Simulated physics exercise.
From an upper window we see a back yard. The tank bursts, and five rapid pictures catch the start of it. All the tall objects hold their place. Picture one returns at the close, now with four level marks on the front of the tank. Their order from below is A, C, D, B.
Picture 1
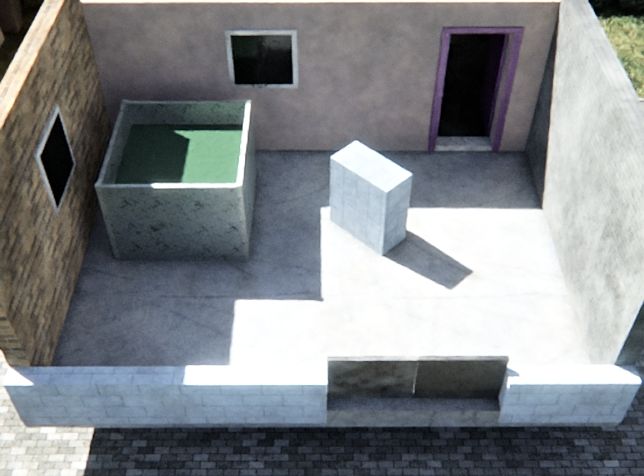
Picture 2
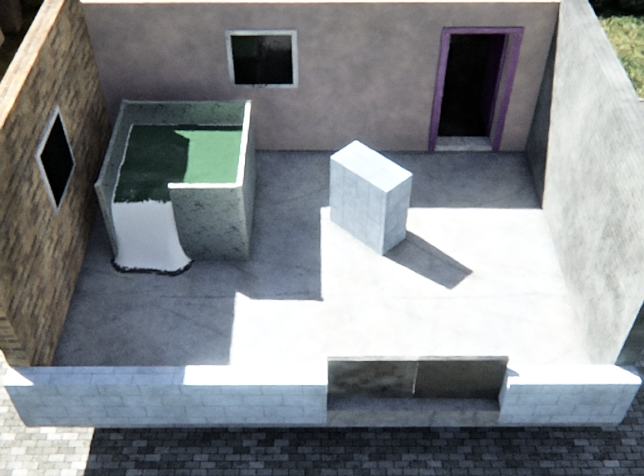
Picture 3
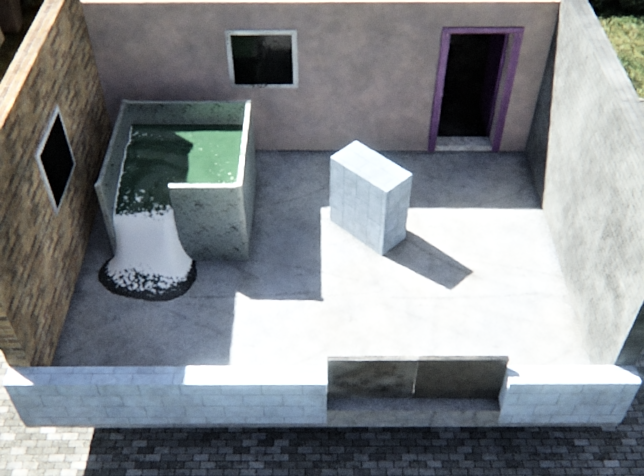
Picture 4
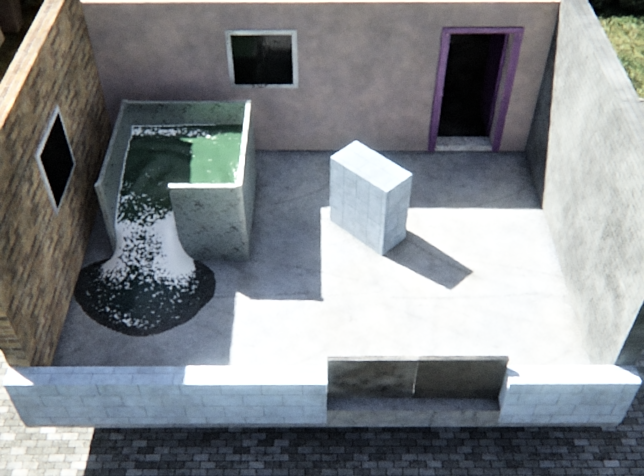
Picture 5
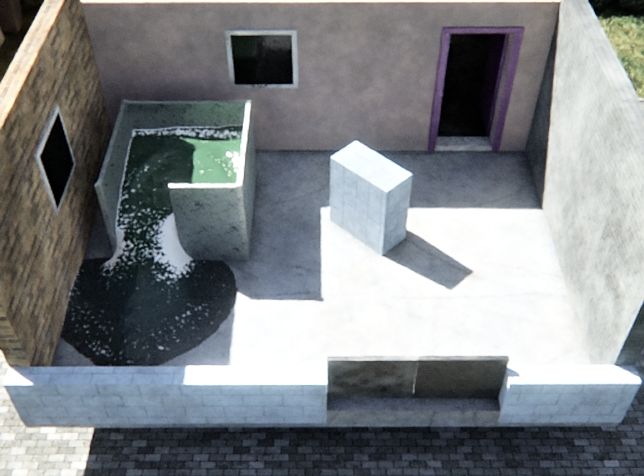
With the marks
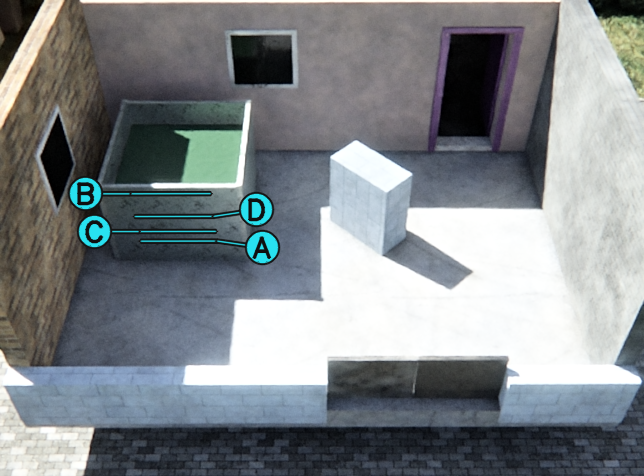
Green water sat still in a tank in a walled back yard, then poured out through an opening in its front and spread in a widening dark pool over the left side of the floor.
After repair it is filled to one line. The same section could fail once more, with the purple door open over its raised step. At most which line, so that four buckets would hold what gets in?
It is C.
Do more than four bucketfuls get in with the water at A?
No.
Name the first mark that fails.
Mark D.
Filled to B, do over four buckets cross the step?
Yes, that goes wrong.
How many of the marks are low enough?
Two of the four.
In cyan, A at (179, 241); B at (169, 193); C at (177, 231); D at (174, 216); from the bottom up A, C, D, B.
Choosing A, nothing gets over.
Choosing B, dozens of bucketfuls pour in.
Choosing C, a splash gets over, under a bucket.
Choosing D, about 8 bucketfuls get in.
